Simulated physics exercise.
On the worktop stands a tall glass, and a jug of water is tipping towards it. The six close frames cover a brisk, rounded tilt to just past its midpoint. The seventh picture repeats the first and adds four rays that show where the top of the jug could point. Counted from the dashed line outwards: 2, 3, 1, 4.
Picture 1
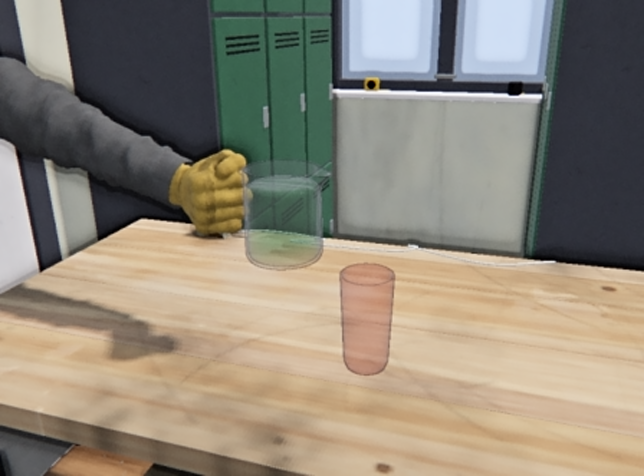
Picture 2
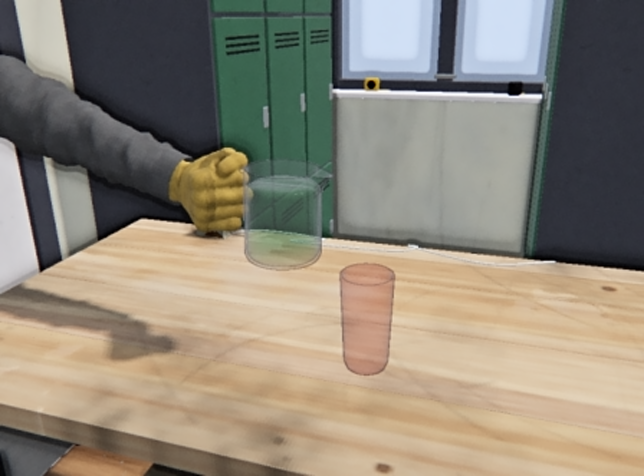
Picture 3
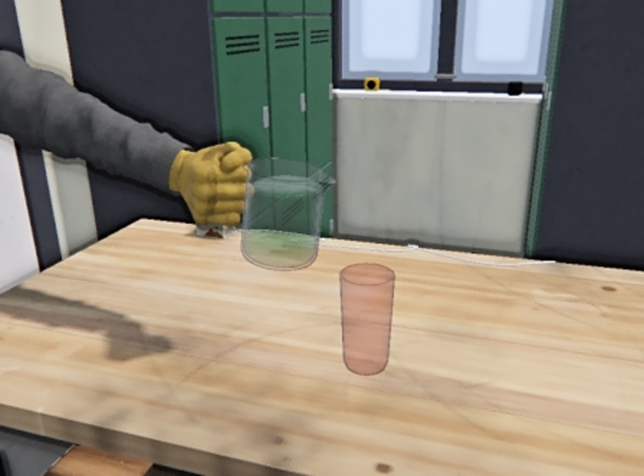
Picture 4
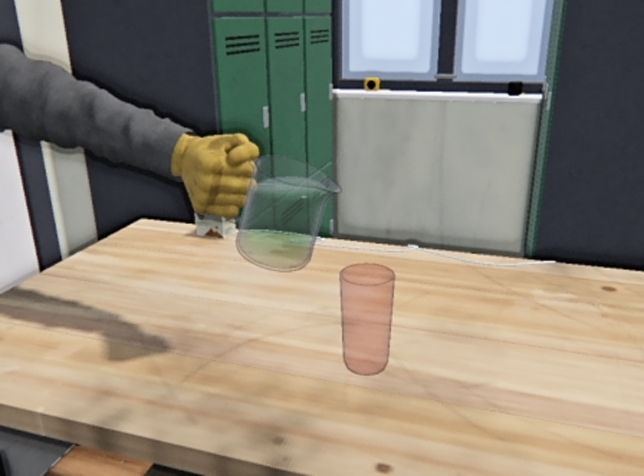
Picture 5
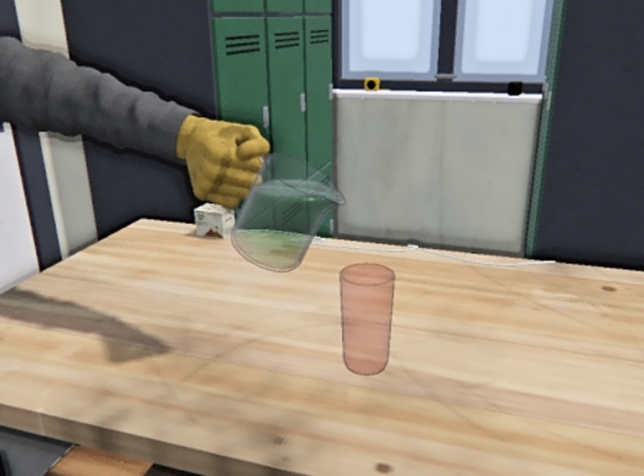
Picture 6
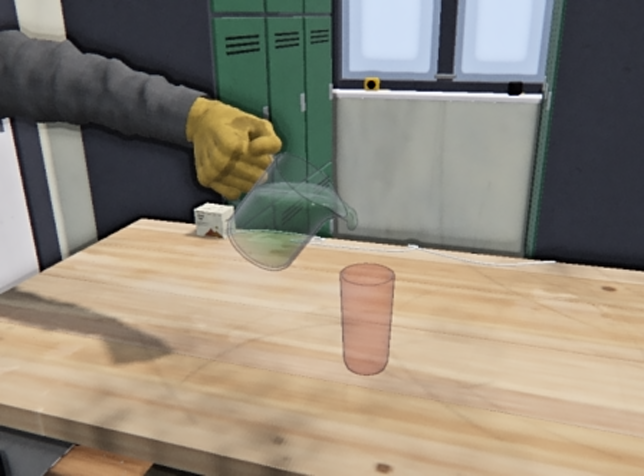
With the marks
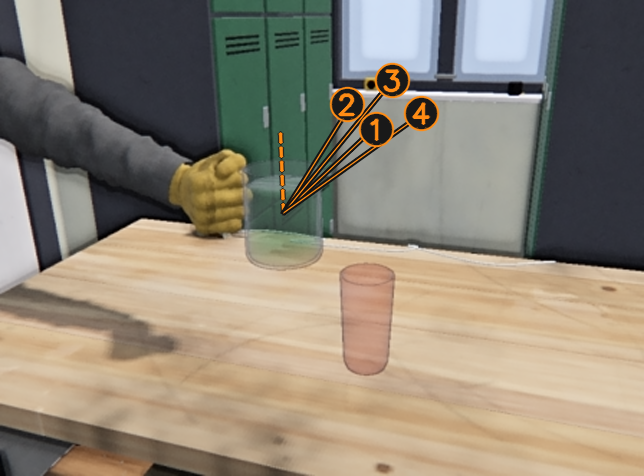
A gloved hand tilts a clear jug rightward until water slips over its lip.
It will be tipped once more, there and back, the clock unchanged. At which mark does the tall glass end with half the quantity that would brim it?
4 beats the others.
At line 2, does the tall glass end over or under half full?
Under.
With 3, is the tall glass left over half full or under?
Under half.
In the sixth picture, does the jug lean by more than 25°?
Yes.
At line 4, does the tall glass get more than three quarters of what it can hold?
No, it does not.
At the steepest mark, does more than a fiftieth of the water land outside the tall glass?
No, it does not.
On the marked copy, 1 at (361, 139); 2 at (341, 120); 3 at (381, 93); 4 at (408, 123).
If 1 is chosen, the tall glass ends with about 35 % of what it can hold.
If 2 is chosen, the tall glass ends with about 14 % of what it can hold.
If 3 is chosen, the tall glass ends with about 23 % of what it can hold.
If 4 is chosen, the tall glass ends with about 50 % of what it can hold.
